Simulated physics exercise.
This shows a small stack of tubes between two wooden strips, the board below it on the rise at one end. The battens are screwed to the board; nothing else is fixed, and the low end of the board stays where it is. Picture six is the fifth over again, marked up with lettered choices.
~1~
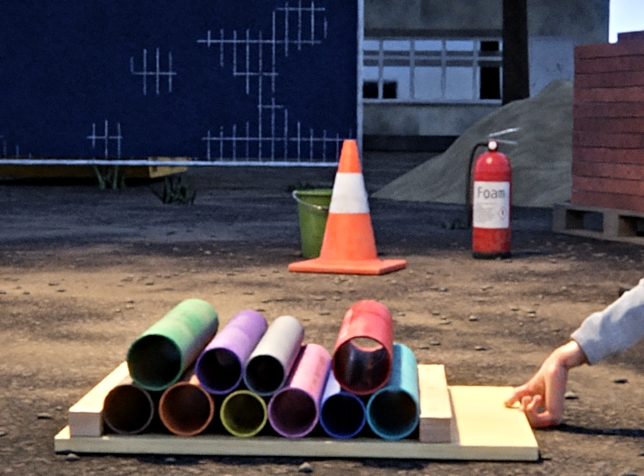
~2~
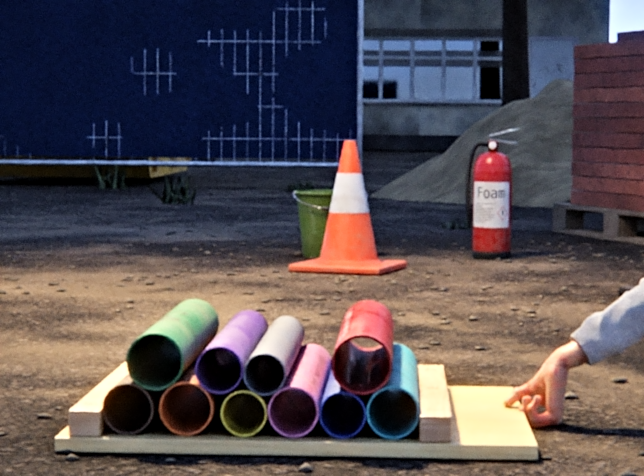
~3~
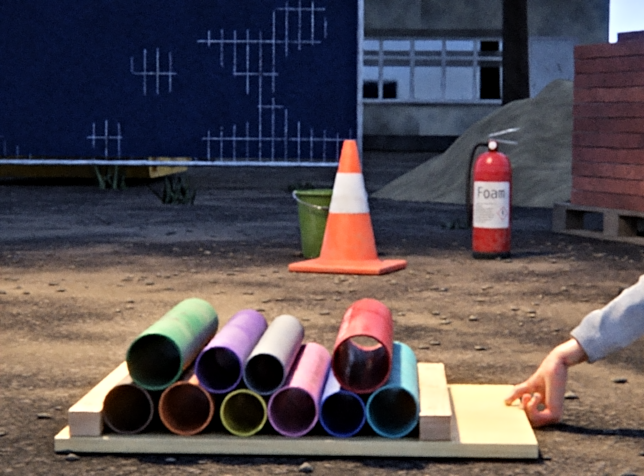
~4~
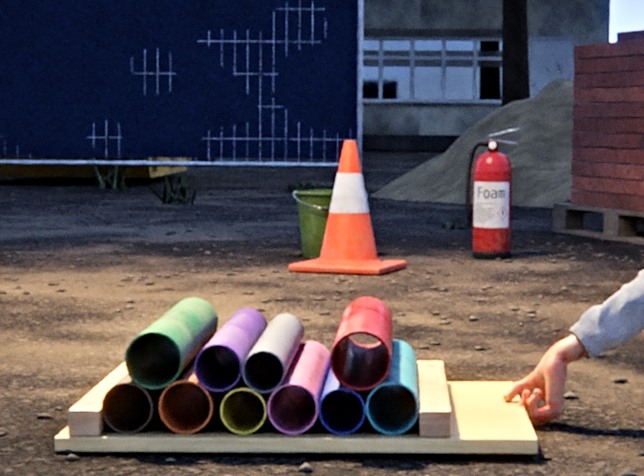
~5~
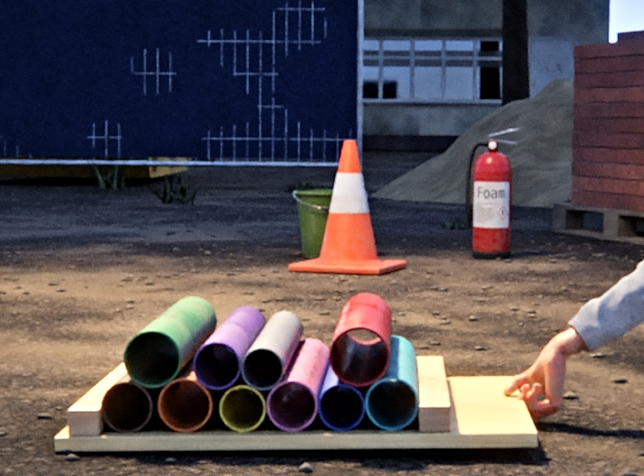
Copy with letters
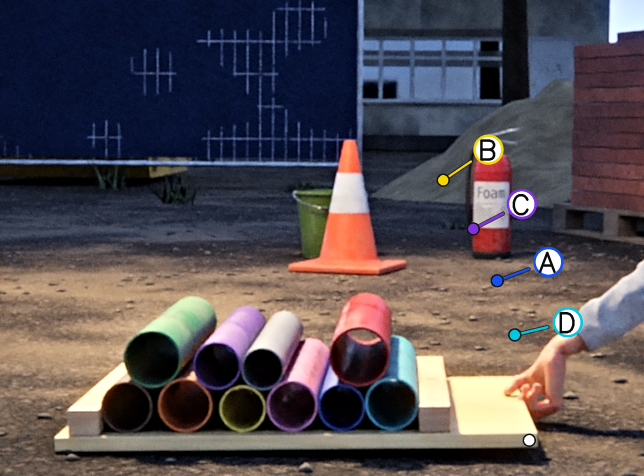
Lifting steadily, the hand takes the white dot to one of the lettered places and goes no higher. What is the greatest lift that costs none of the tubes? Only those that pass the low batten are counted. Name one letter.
A is the limit.
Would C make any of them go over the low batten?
Yes, at C.
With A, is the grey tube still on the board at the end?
Yes.
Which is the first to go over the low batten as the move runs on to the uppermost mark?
The green one.
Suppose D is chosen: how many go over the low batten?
It comes to none.
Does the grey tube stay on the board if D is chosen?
Yes, with D.
On the marked copy, A at (497, 281); B at (443, 180); C at (473, 229); D at (515, 335); the white dot at (529, 440).
Following A. Soon after the start, board at 15°.
Later, board at 21°.
In the end, board at 21°, none over the low batten.
As for the rest, B four over the low batten (red, green, grey, purple); C four over the low batten (red, green, grey, purple); D none over the low batten.
